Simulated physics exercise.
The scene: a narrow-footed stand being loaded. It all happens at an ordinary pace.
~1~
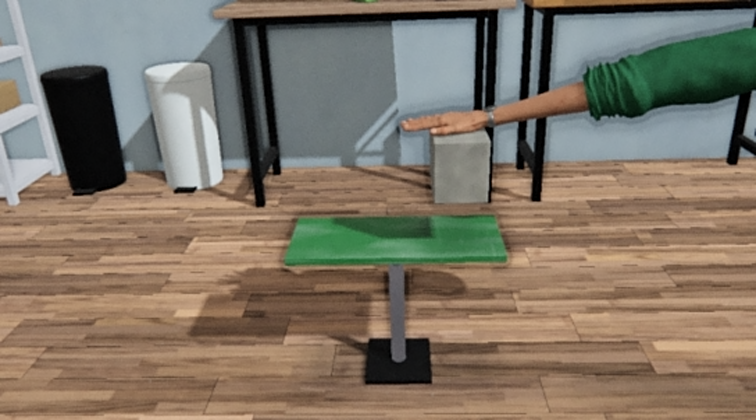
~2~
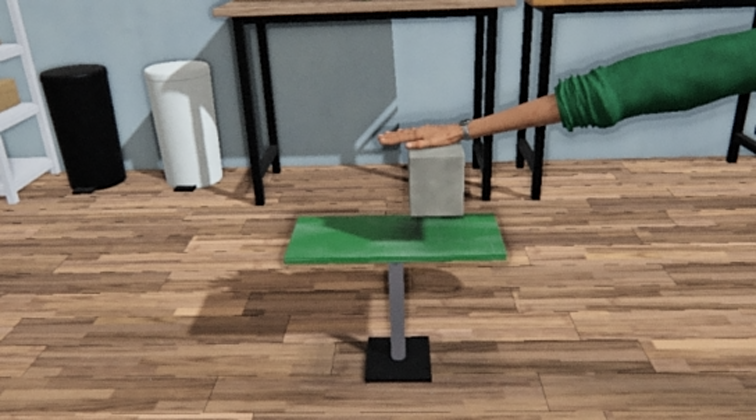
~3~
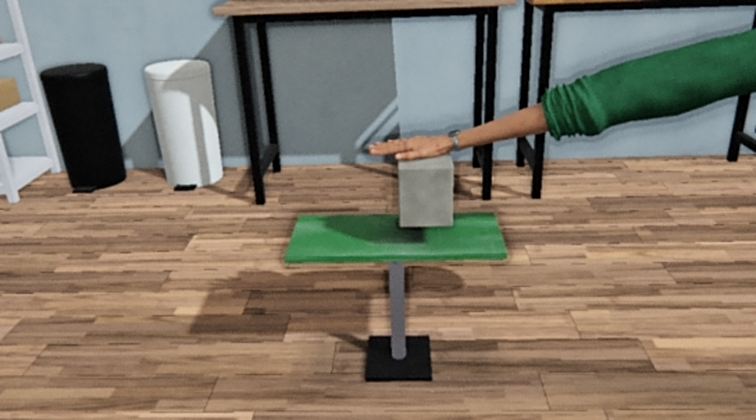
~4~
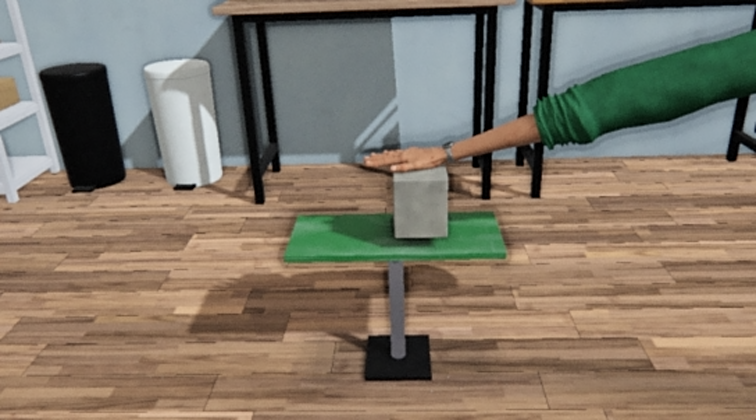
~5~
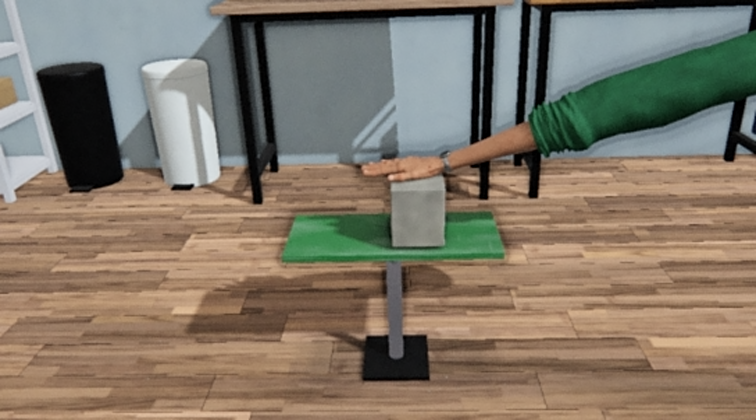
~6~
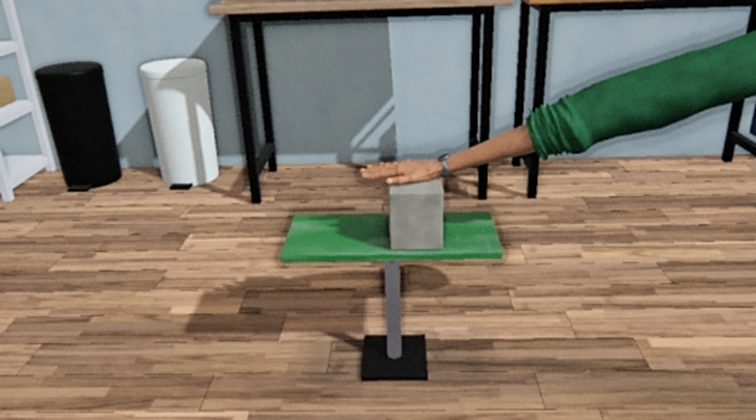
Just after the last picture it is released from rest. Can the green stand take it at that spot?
The green stand stays flat on its feet.
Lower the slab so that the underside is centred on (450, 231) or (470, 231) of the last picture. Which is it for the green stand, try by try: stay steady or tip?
Try by try, it tilts up; goes over.
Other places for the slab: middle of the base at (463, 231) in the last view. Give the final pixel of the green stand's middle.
Near (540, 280).
Then, 0.24 s past the last view, green stand at rest near (392, 236).
Finally, the green stand keeps steady, near (392, 236).
